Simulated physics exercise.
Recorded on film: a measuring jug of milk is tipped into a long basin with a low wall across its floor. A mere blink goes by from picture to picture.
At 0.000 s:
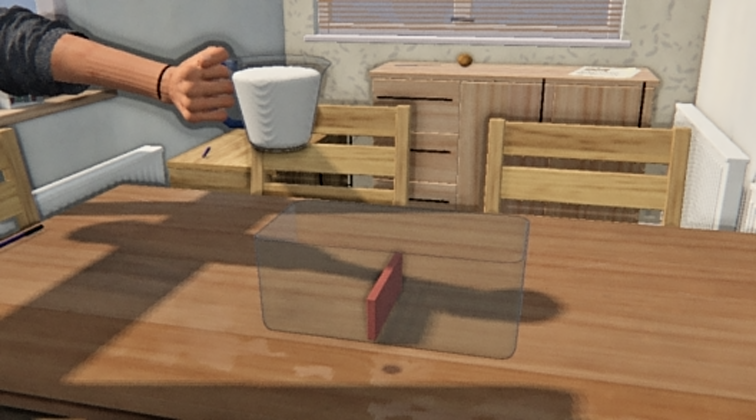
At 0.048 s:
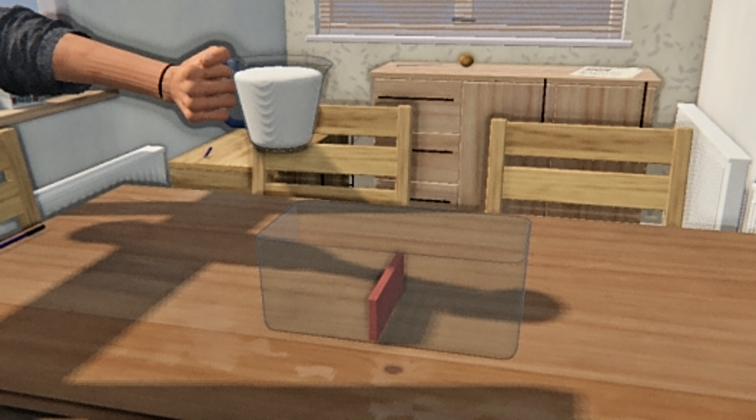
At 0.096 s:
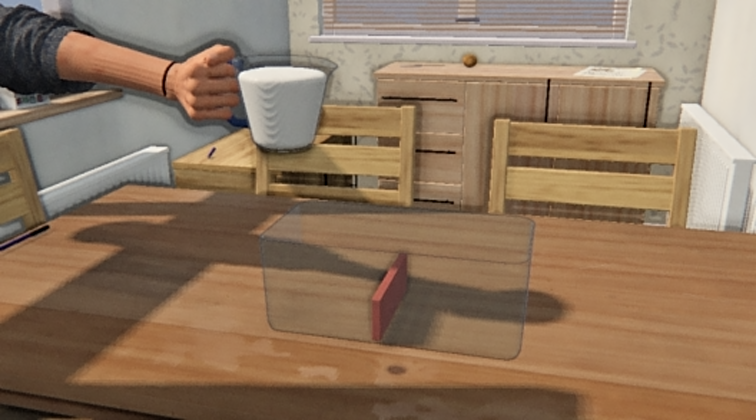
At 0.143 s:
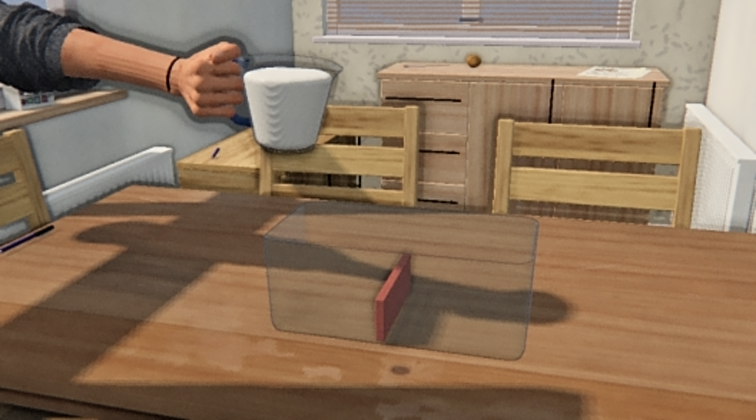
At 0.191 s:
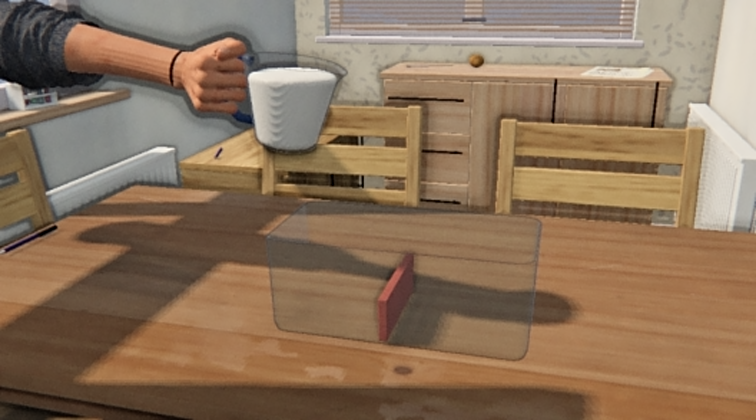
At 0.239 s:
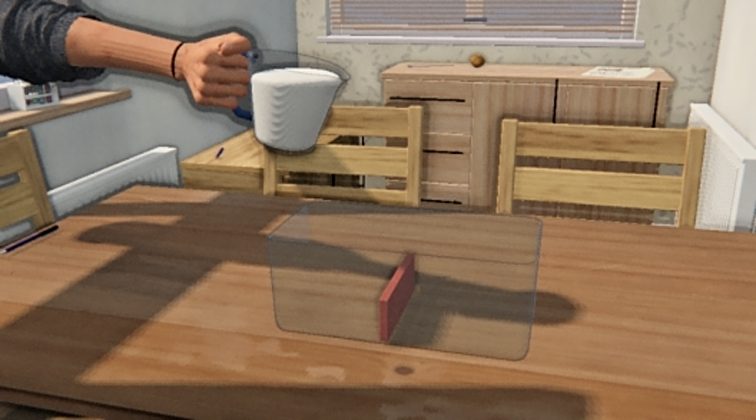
At a wooden dining table, a hand held a white-filled jug up above a clear basin with a low red wall inside, and slowly tilted it slightly to the right.
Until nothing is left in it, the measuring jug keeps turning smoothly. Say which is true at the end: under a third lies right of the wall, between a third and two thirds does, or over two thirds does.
Sits mid-range.
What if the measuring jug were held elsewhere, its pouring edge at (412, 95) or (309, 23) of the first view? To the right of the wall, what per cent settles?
About 95 and 25 per cent.
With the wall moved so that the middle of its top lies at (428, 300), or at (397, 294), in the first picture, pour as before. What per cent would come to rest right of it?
In order, near 15 and 35 in a hundred.
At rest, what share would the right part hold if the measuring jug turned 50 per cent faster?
Around 35 in a hundred.
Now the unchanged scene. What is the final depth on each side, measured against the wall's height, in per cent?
Left part: 20 per cent, right part: 20 per cent.
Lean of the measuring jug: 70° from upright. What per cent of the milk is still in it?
Remaining fraction: Approx. 65 %.
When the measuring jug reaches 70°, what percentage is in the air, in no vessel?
About 25 per cent.
A moment on, the measuring jug is tipped part way and 65 per cent is still to pour, 2 is left of the wall and 8 right of it.
Next, the measuring jug is tipped right over and 9 per cent is still to pour, 29 is left of the wall and 47 right of it.
Then the measuring jug is tipped right over and 0 per cent is still to pour, 51 is left of the wall and 48 right of it.
Later the measuring jug is tipped right over and 0 per cent is still to pour, 51 is left of the wall and 48 right of it.
Finally, 51 per cent lies left of the wall, 48 right of it and 1 outside.
